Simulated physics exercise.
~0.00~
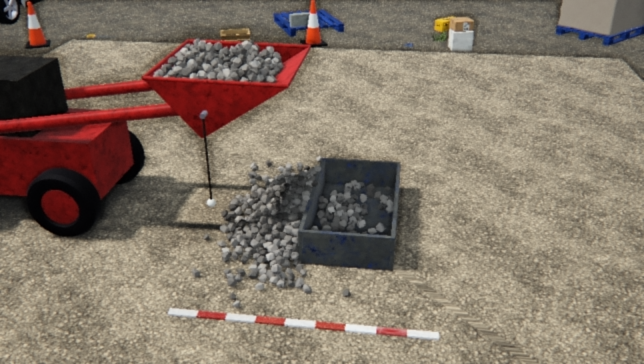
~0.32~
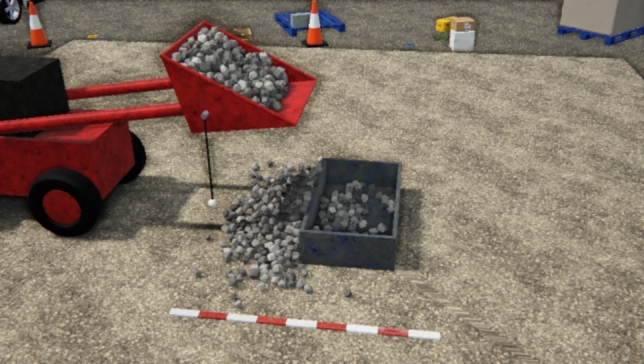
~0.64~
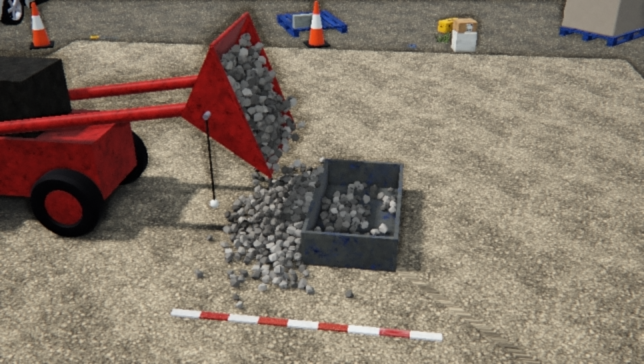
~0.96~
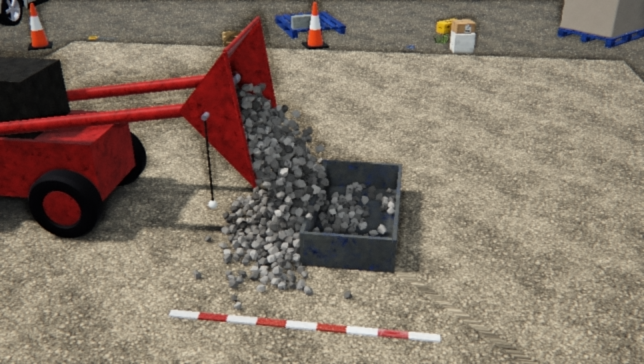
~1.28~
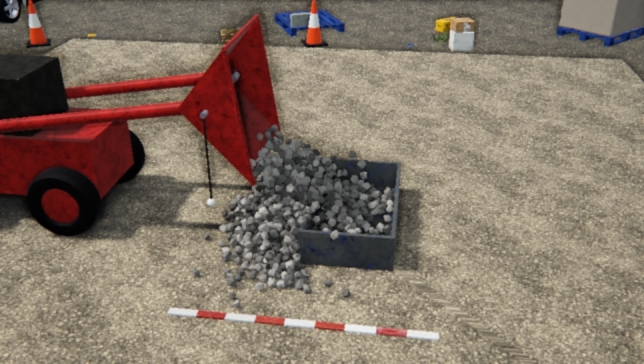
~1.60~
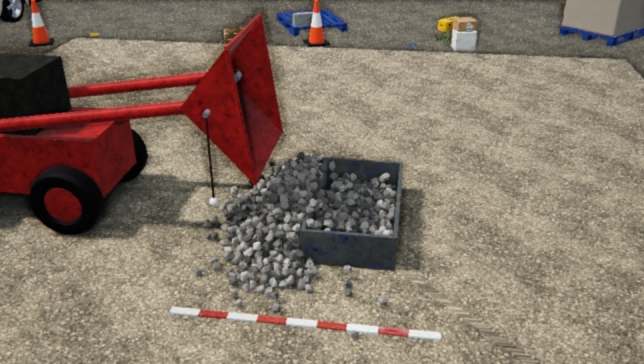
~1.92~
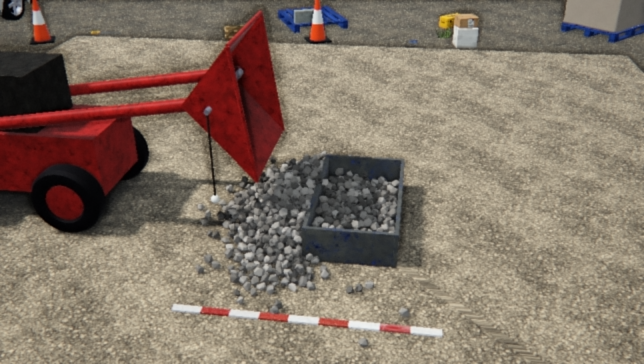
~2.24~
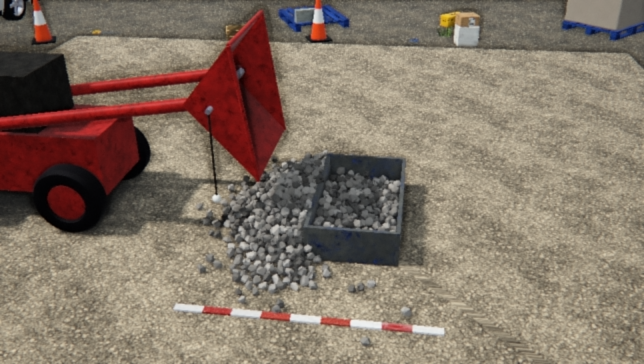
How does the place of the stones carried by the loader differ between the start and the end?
At the start they were up in the red bucket, and by the end they lay lower and farther right, partly on the heap on the ground and partly in the dark bin.
